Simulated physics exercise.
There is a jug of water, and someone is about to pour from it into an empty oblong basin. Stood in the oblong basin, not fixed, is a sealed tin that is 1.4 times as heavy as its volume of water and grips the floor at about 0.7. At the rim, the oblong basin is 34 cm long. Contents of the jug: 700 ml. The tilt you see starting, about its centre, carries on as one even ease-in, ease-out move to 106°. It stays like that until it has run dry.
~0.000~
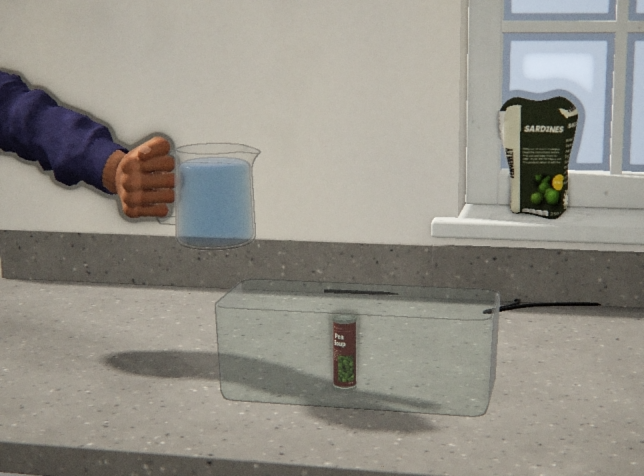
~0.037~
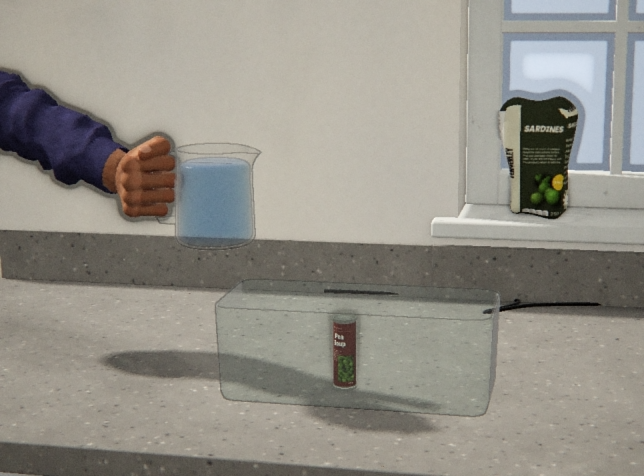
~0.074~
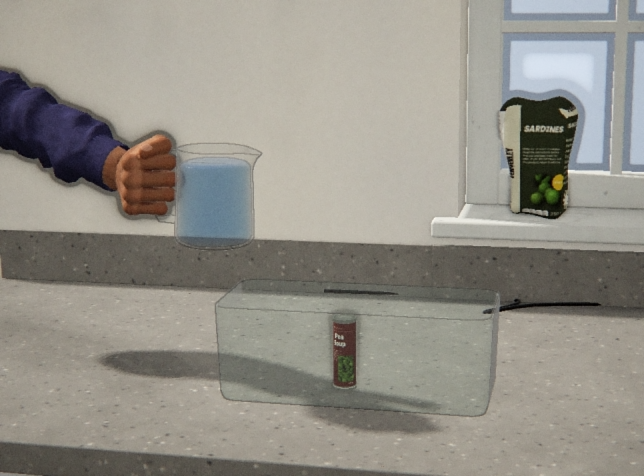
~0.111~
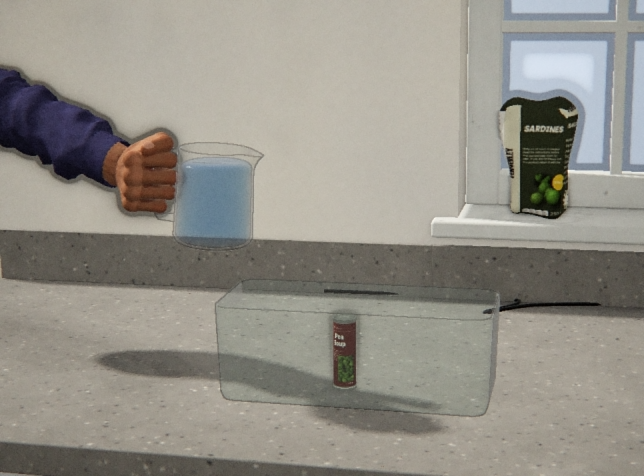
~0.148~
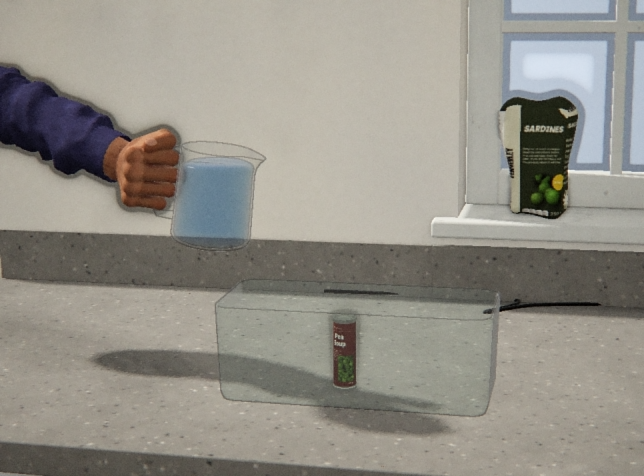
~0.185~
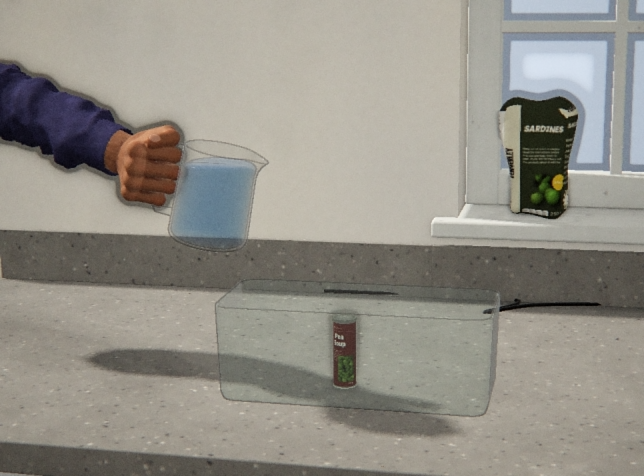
On a speckled grey counter beside a window, a hand holds a jug of blue liquid above and left of a clear oblong basin with a small tin inside; after staying nearly still, the jug tilts slightly to the right.
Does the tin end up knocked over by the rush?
Odds are it is tipped over.
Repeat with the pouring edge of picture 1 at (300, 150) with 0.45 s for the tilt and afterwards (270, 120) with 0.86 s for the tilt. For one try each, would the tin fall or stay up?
First it stays on its base; then it tips over.
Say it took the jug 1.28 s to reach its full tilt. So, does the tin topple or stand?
Tips over.
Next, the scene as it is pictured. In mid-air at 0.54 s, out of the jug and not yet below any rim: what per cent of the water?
About 16 per cent.
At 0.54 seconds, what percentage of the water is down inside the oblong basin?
Some 3 per cent.
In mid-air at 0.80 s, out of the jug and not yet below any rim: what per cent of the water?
20 per cent or so.
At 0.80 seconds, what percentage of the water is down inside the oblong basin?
Roughly 50 %.
Then, 0.54 s in, the tilt is 73° and 82 per cent is still to pour; the tin stands where it began.
Then, 0.80 s in, the tilt is 105° and 30 per cent is still to pour; the tin stands 2 cm from where it began.
Then, 1.07 s in, the tilt is 106° and 5 per cent is still to pour; the tin leans 39°.
Then, 1.36 s in, the tilt is 106° and 0 per cent is still to pour; the tin lies on its side.
Finally, the tin lies on its side.
